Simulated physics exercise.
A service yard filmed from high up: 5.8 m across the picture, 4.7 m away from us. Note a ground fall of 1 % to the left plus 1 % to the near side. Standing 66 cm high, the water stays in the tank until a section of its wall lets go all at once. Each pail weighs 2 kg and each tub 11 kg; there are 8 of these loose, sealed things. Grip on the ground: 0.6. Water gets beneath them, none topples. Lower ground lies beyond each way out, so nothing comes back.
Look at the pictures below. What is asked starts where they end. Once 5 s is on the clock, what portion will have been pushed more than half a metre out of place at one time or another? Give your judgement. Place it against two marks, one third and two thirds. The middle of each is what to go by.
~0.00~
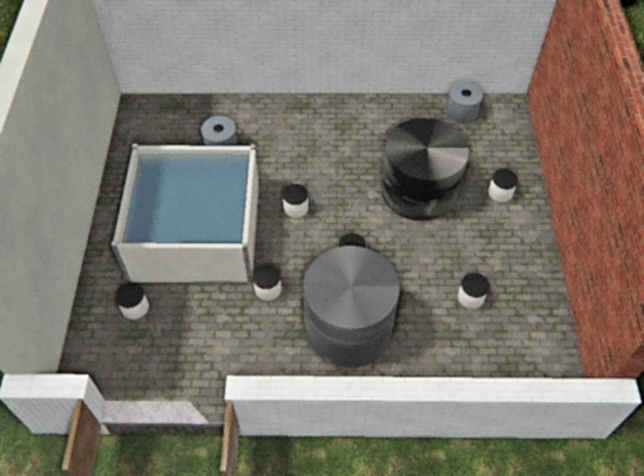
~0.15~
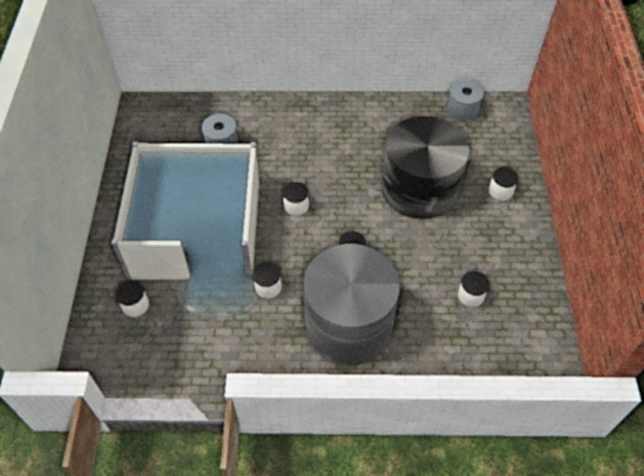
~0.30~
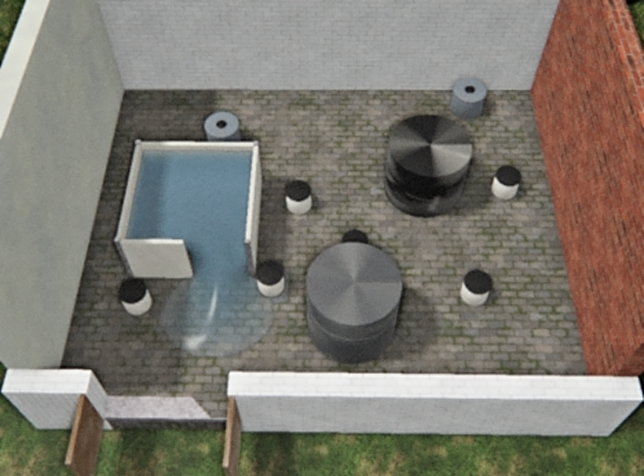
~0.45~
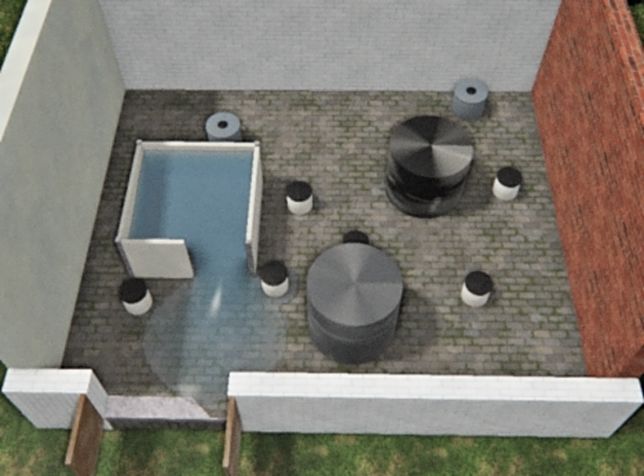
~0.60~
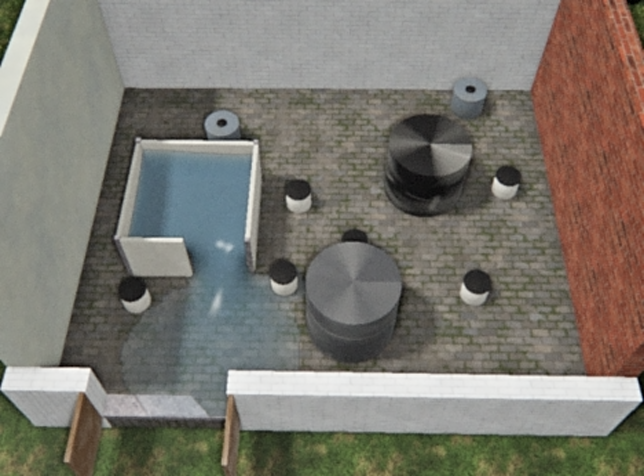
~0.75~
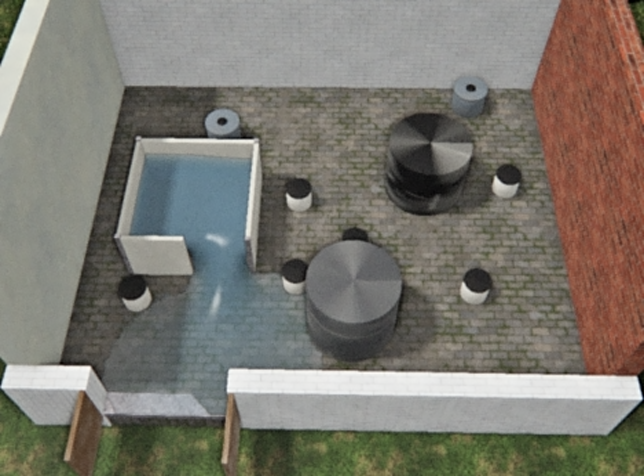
Beneath one third.
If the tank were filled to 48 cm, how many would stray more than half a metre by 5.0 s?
Count: 0.
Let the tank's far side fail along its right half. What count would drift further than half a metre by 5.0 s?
3.
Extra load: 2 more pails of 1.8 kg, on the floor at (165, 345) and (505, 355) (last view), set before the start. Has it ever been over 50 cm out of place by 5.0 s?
First goes beyond, then goes beyond.
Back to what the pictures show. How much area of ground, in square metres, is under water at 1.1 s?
About 5.5 m2 is covered.
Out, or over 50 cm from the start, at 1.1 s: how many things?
By that point, 0.
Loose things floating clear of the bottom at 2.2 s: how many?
By my count, 0.
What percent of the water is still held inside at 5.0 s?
Remaining: Approx. 58 per cent.
After 1.1 s 0 of 8 are over 50 cm from their spots; 0 afloat.
After 2.2 s 1 of 8 are over 50 cm from their spots; 0 afloat.
After 3.5 s 1 of 8 are over 50 cm from their spots; 0 afloat.
After 5.0 s 1 of 8 are over 50 cm from their spots, and 1 have been at some point; 0 afloat.
